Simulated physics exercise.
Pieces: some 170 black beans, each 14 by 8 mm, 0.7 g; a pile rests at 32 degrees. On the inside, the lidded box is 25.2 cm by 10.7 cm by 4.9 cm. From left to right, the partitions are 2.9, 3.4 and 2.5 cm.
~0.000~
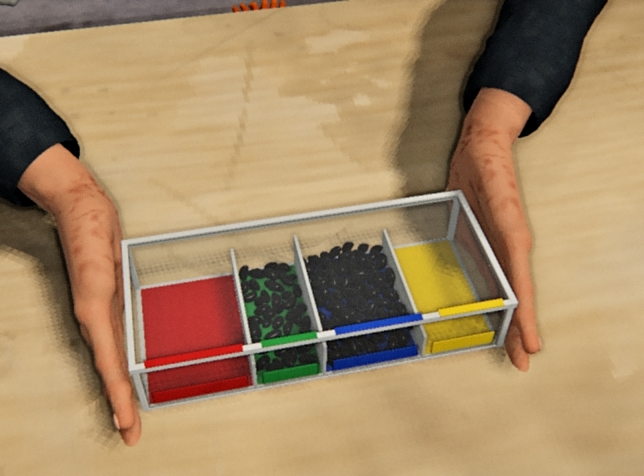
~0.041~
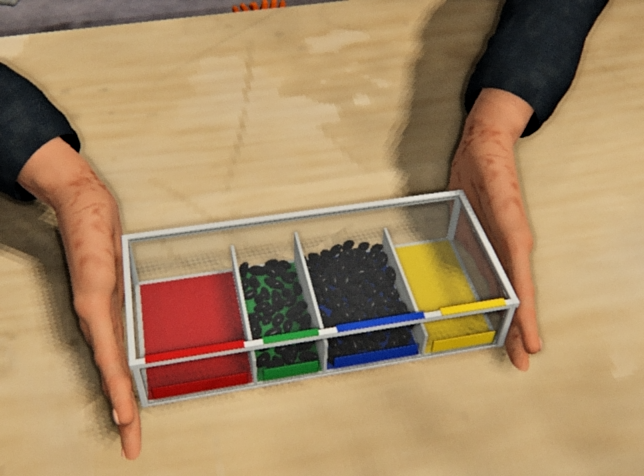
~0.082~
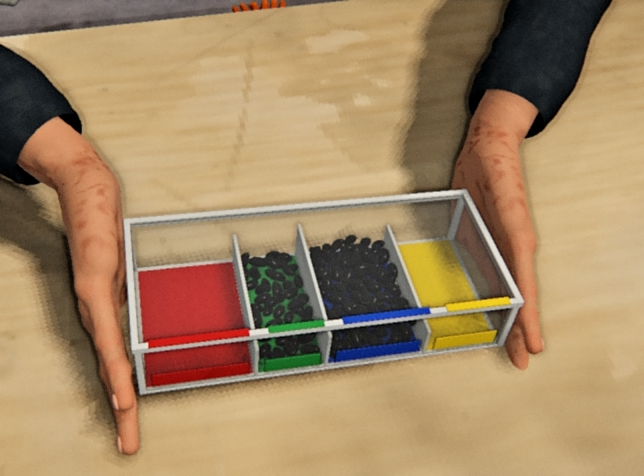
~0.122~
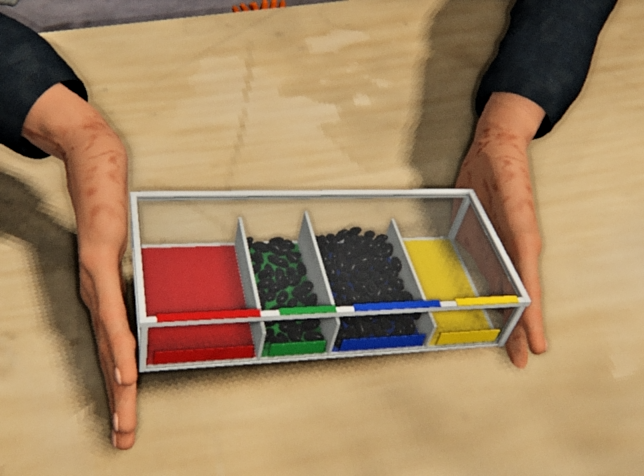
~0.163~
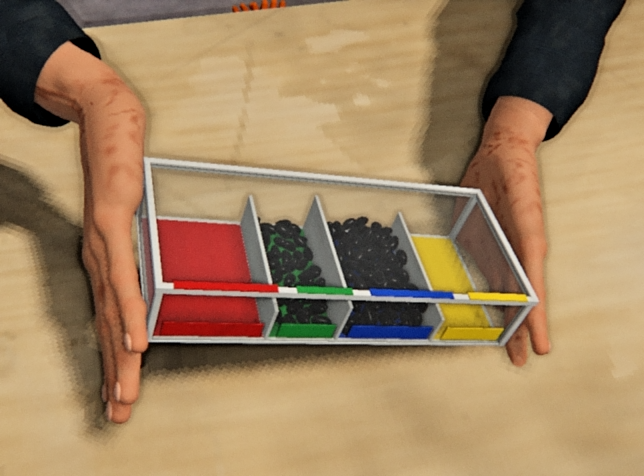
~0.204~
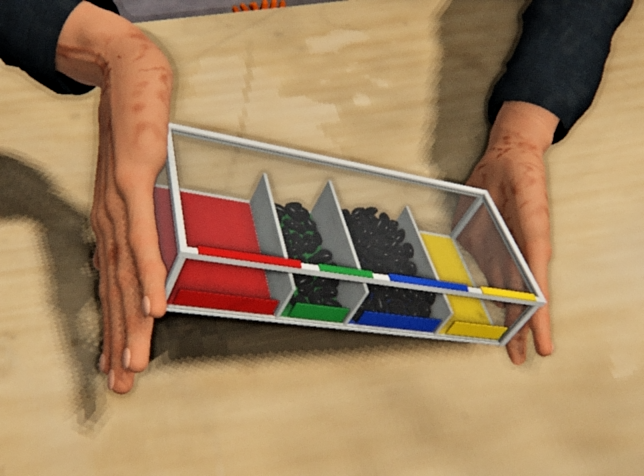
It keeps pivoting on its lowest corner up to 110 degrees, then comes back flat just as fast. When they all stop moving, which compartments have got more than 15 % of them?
Once they stop: Red compartment has not, blue compartment has not, green compartment has not, yellow compartment has.
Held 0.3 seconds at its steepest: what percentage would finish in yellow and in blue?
Yellow 90; blue 0.
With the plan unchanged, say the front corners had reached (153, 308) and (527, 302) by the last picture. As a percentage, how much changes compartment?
Roughly 85 per cent.
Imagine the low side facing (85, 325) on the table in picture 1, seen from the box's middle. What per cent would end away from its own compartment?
Something like 50 per cent of the pieces.
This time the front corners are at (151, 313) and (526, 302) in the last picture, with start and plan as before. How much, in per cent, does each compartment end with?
In the end red holds 0 %, blue holds 5 %, green holds 5 % and yellow holds 90 %.
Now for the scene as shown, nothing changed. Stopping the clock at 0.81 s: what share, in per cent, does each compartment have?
Shares - red: 0; blue: 20; green: 20; yellow: 60.
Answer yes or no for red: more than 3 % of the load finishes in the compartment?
Red compartment - not above it.
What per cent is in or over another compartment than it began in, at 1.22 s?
Close to 95 in a hundred.
After 0.81 s, tilt 109 degrees; blue 20 %, green 20 %, yellow 60 %.
After 1.22 s, tilt 46 degrees; blue 10 %, green 5 %, yellow 85 %.
After 1.70 s, tilt 0 degrees; blue 10 %, green 5 %, yellow 85 %.
At rest (2.0 s), red 0 %, blue 10 %, green 5 %, yellow 85 %.
